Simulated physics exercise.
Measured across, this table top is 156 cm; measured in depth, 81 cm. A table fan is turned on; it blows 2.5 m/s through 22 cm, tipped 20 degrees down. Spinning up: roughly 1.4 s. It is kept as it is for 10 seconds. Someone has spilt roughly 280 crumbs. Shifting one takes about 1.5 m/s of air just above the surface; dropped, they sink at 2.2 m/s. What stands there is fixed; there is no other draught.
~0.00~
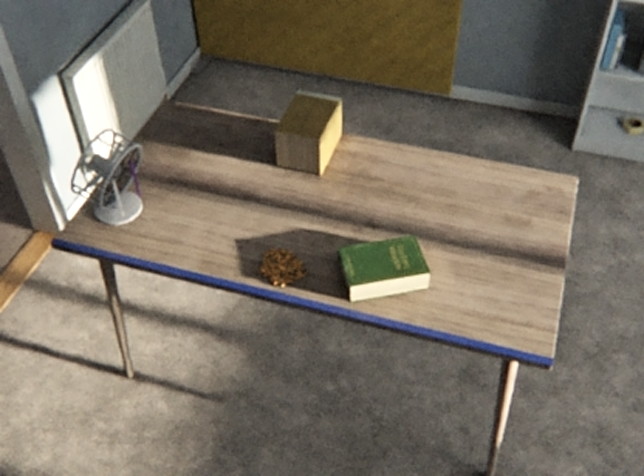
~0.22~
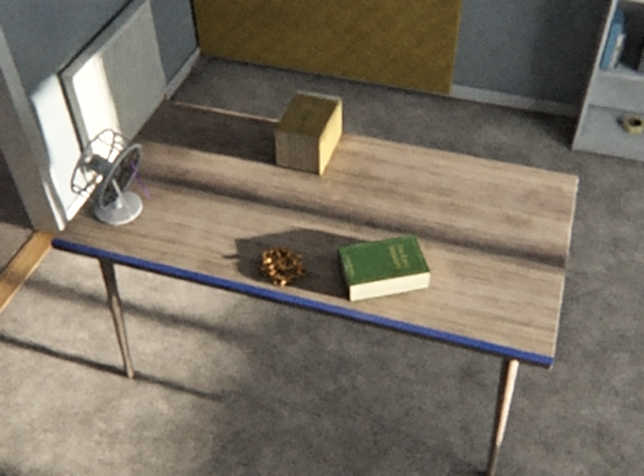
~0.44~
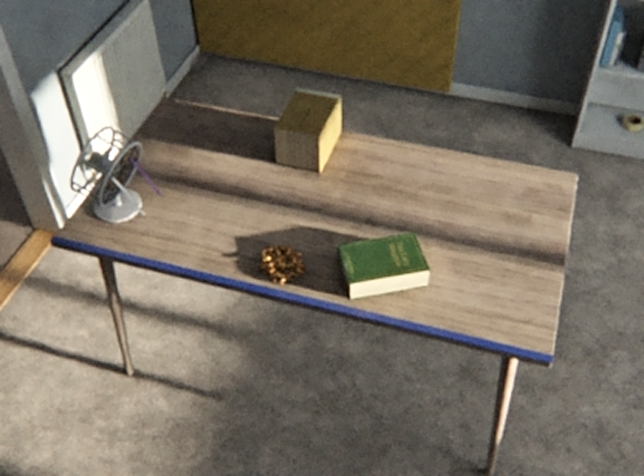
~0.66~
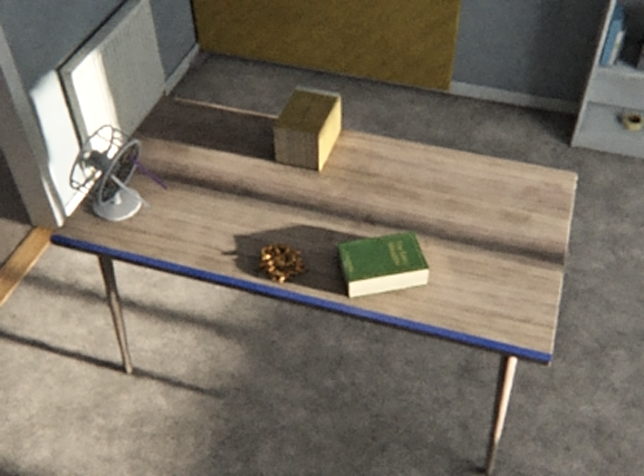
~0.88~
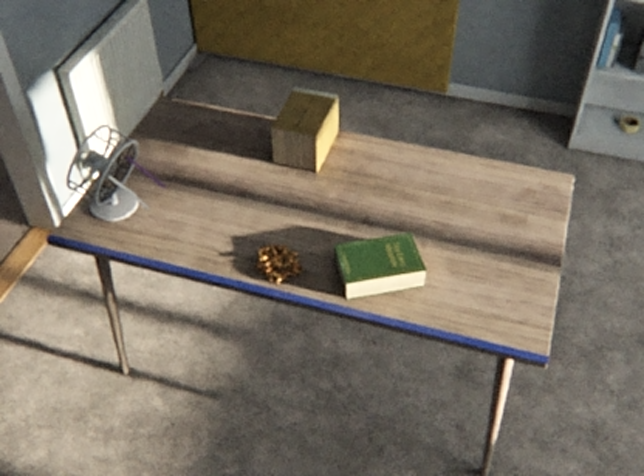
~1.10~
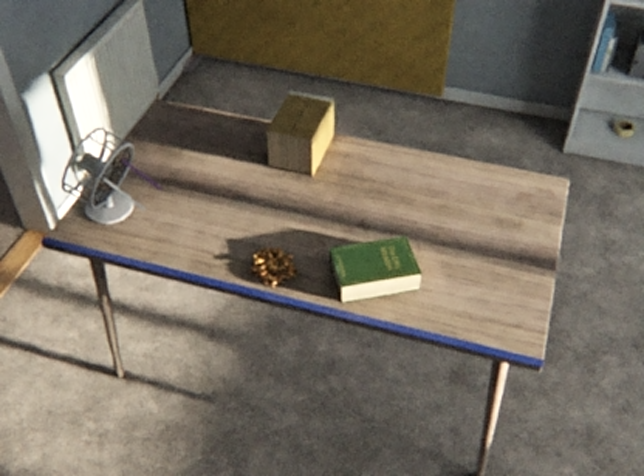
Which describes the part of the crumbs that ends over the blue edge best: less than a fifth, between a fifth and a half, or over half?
My bet is that over five tenths will be past that edge.
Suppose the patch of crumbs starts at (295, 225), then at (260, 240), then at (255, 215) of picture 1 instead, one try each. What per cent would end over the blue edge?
Going through the three spots in order, you'd get 0 percent, 15 percent and 0 percent.
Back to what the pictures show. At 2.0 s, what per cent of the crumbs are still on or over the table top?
About 40 % remain.
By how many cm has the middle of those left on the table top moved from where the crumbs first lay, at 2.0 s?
I'd say close to 20 cm.
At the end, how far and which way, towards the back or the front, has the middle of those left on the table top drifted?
To the back, by about 5 cm.
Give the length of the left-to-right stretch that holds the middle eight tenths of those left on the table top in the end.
Spread, left to right: Approx. 20 cm.
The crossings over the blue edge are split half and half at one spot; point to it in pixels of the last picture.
I'd put my finger close to (332, 315).
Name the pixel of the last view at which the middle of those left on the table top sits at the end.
Roughly at (327, 270).
After 2.0 s, 35 % are on the move or not yet settled, 63 % are over the blue edge; the middle of those still in play is near (333, 278).
After 3.2 s, 19 % are on the move or not yet settled, 72 % are over the blue edge; the middle of those still in play is near (328, 276).
After 5.5 s, 12 % are on the move or not yet settled, 76 % are over the blue edge; the middle of those still in play is near (326, 272).
After 10.0 s, at the end, 78 % are over the blue edge; the middle of those still in play is near (327, 270).
